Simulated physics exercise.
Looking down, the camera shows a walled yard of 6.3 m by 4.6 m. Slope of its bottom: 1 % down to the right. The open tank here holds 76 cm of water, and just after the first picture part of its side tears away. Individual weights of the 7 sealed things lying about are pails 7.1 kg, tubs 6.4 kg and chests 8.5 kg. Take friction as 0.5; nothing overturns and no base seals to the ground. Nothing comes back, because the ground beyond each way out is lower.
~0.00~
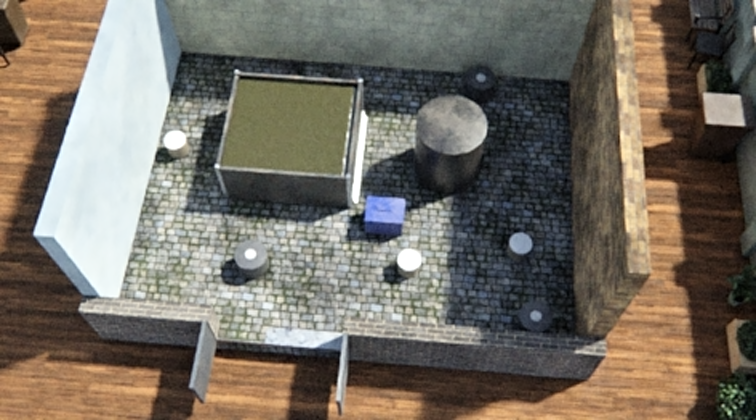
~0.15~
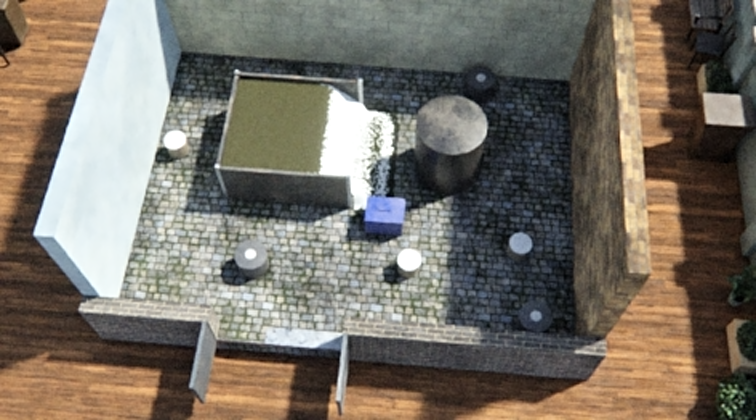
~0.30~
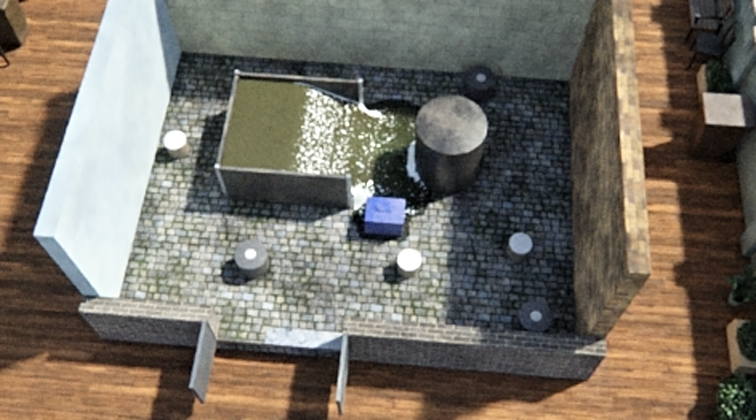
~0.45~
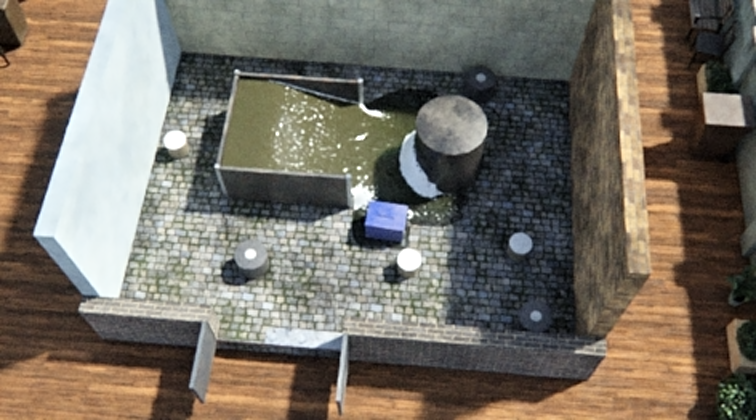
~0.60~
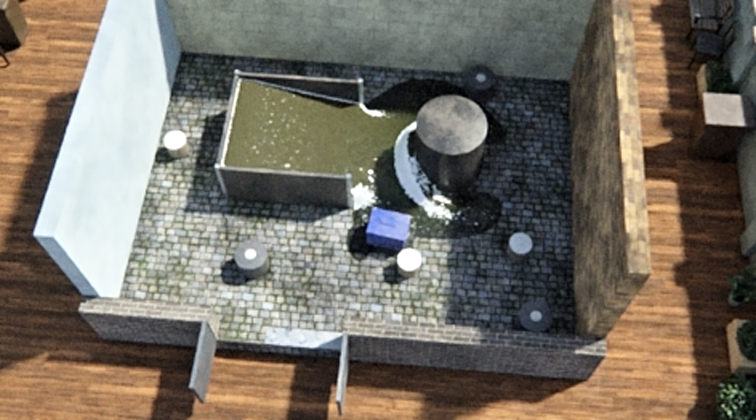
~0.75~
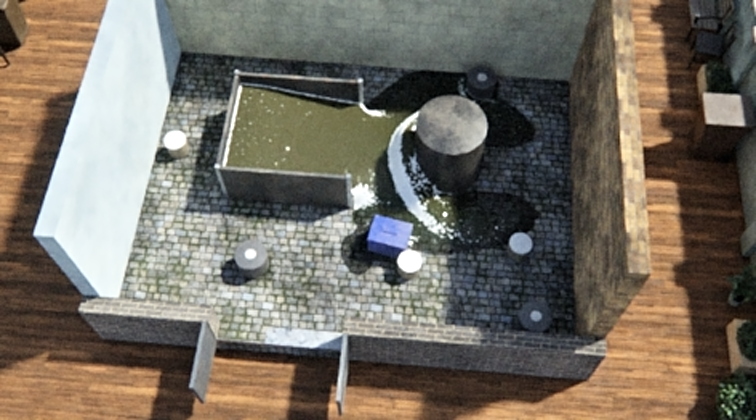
A walled stone yard held an open tank of murky water whose right side broke open, and the water poured out, foamed around a grey cylinder and nudged a blue chest slightly toward the front.
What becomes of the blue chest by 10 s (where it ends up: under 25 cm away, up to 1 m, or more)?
It ends a long distance off.
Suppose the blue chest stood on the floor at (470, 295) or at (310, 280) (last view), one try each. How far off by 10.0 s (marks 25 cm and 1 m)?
First it is swept away, then it is swept away.
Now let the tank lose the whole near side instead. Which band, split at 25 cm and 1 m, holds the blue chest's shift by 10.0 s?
Result: The blue chest remains where it was.
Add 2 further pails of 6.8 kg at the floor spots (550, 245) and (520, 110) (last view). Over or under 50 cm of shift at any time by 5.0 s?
One by one: Beyond it, then beyond it.
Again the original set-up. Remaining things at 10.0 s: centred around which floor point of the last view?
The centre is close to (261, 169).
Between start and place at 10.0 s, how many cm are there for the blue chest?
About 300 cm.
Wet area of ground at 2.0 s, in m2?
About 17 m2.
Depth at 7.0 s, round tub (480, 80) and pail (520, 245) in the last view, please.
I'd put it at 7 cm and 7 cm respectively.
After 2.0 s the blue chest is near (362, 267), 1.0 m from its start, aground; 0 of 7 are out; 3 afloat.
After 4.5 s the blue chest is near (283, 254), 1.6 m from its start, aground; 0 of 7 are out; 3 afloat.
After 7.0 s the blue chest is near (177, 183), 3.0 m from its start, aground; 1 of 7 are out; 3 afloat.
After 10.0 s the blue chest is near (212, 131), 2.9 m from its start, afloat; 1 of 7 are out; 4 afloat.
